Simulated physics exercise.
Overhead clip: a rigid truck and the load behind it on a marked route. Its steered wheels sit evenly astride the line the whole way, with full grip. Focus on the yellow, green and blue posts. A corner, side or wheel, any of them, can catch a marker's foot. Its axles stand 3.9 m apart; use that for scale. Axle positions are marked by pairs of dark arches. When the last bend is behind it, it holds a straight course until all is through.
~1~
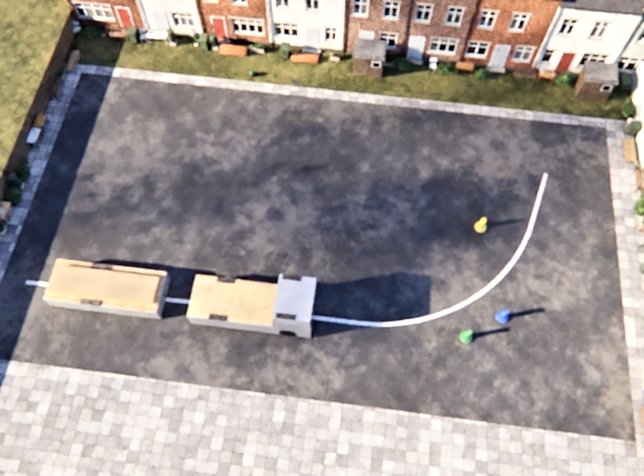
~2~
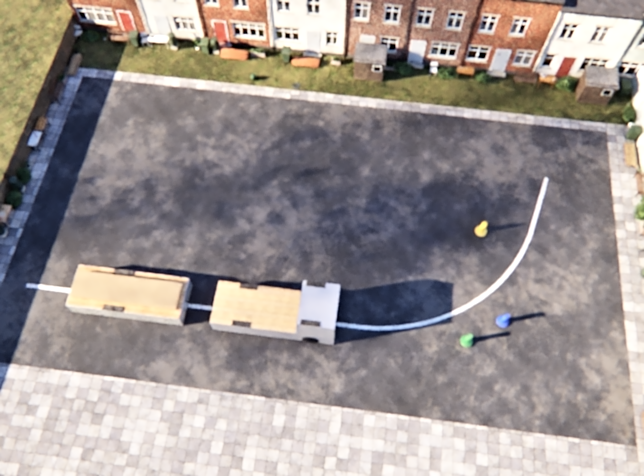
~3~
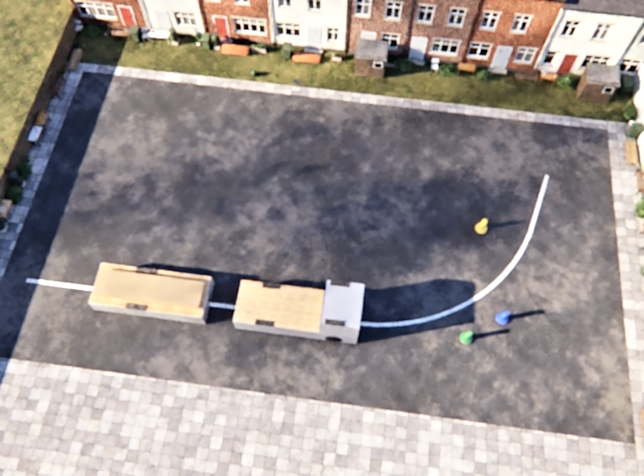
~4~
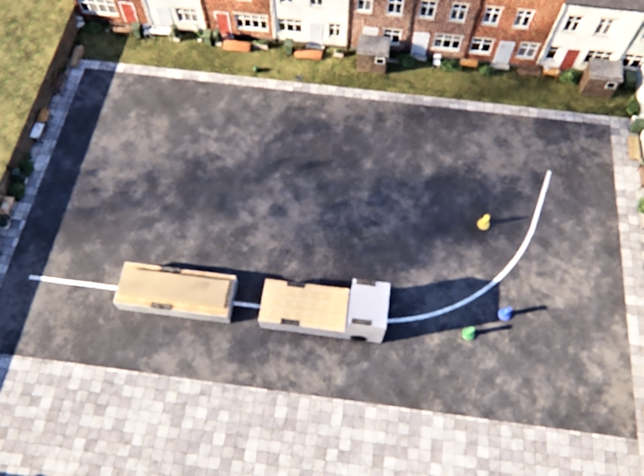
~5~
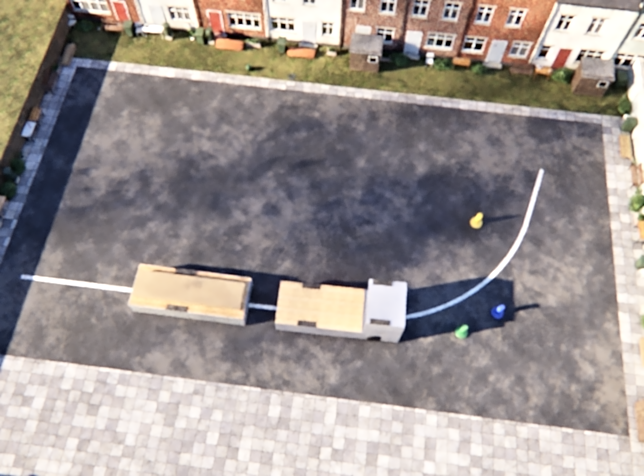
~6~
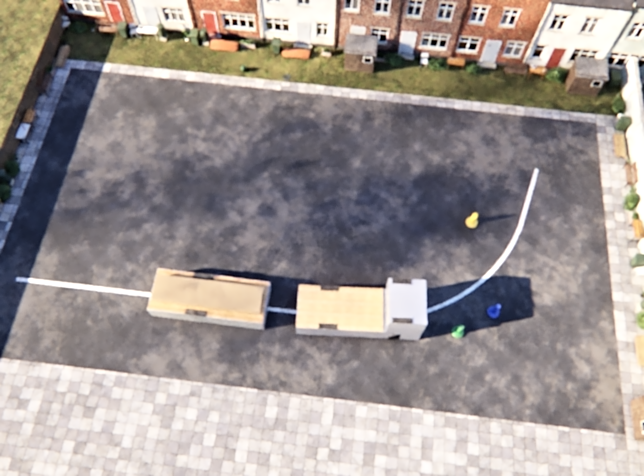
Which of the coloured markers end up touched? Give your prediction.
Yellow touched, green touched, blue touched.
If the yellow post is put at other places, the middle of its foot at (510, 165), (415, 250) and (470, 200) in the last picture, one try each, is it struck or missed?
Try 1 touched, try 2 untouched, try 3 untouched.
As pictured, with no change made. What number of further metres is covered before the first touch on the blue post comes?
Roughly 4.0 metres more.
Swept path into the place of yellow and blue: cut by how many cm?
Yellow about 60 and blue about 10.
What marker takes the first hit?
Green.
After another 2.0 m, the last axle is at (234, 298) of the last picture, 5 cm off the line; the rigid truck has hit green.
After another 4.2 m, the last axle is at (271, 302) of the last picture, 5 cm off the line; the rigid truck has hit blue.
After another 5.8 m, the last axle is at (299, 303) of the last picture, 15 cm off the line.
After another 15.8 m, the last axle is at (445, 266) of the last picture, 170 cm off the line; the trailer has hit yellow.
After another 29.2 m, the last axle is at (547, 120) of the last picture, 45 cm off the line; 3 of 3 struck in all.
